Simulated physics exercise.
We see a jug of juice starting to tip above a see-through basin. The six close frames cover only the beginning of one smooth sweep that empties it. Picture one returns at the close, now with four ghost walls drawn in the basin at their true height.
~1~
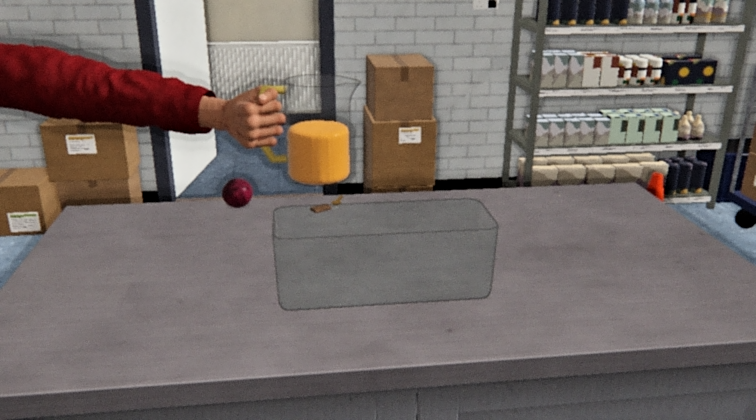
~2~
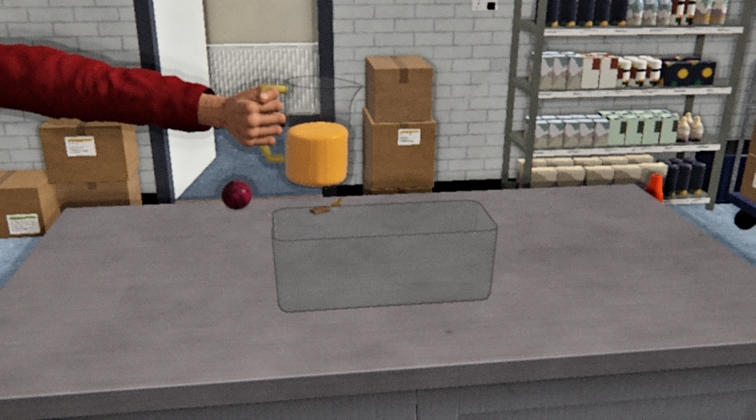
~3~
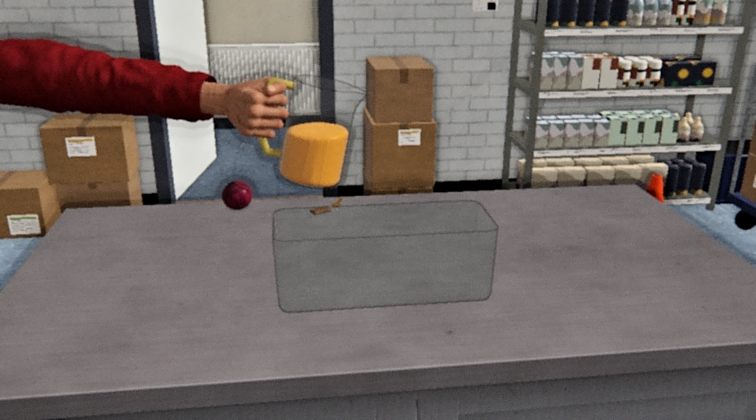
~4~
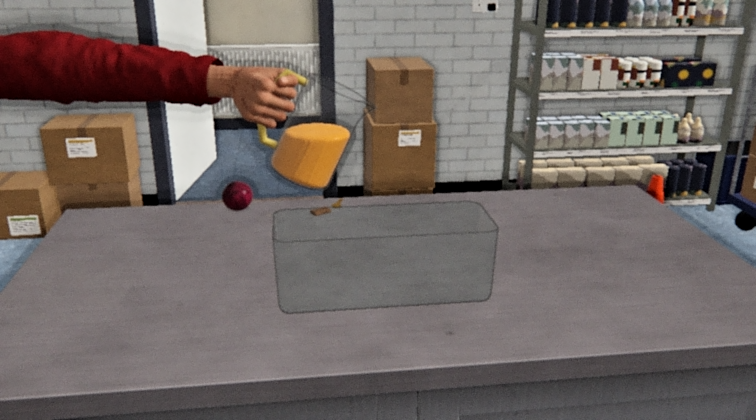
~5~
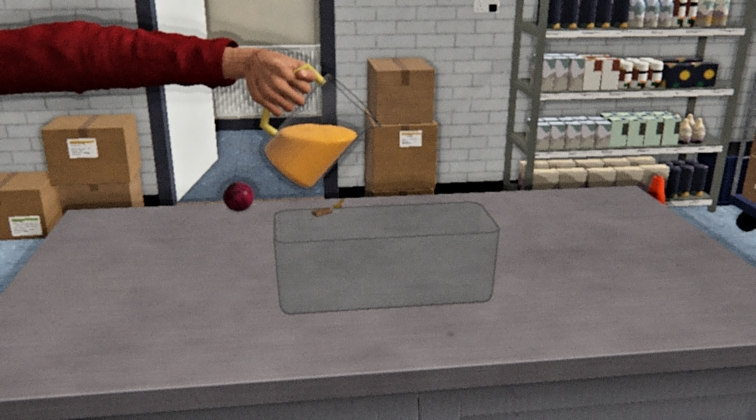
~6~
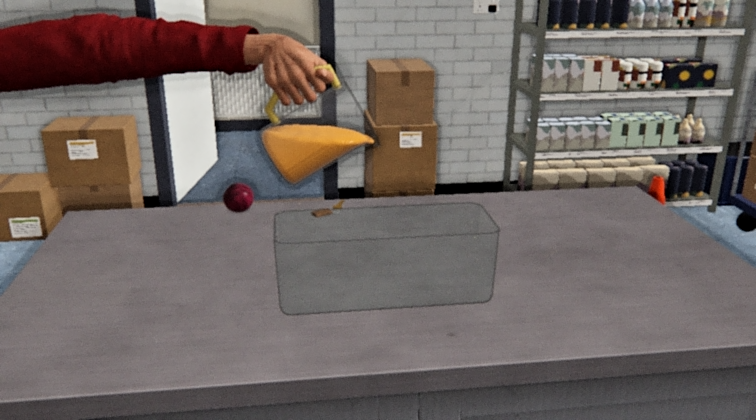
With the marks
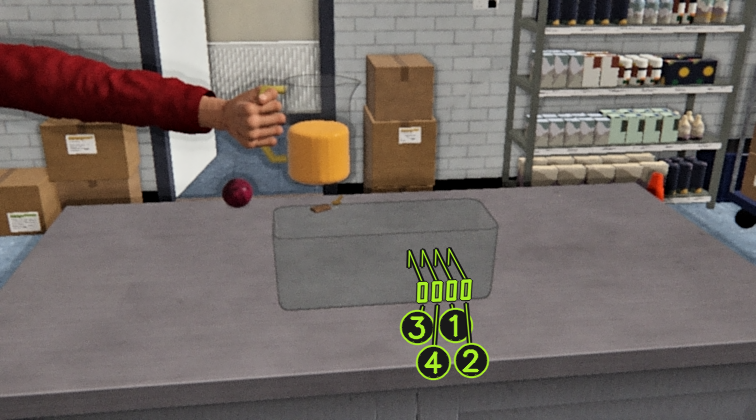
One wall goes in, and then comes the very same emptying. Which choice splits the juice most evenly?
I would pick place 3.
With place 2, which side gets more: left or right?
The left side.
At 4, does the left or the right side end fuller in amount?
The left one.
On the marked copy, 1 at (451, 304); 2 at (466, 303); 3 at (422, 306); 4 at (437, 305).
With 1, about 88 % ends left of the wall and 11 % right of it.
With 2, about 85 % ends left of the wall and 14 % right of it.
With 3, about 56 % ends left of the wall and 44 % right of it.
With 4, about 89 % ends left of the wall and 8 % right of it; 3 % is lost outside.
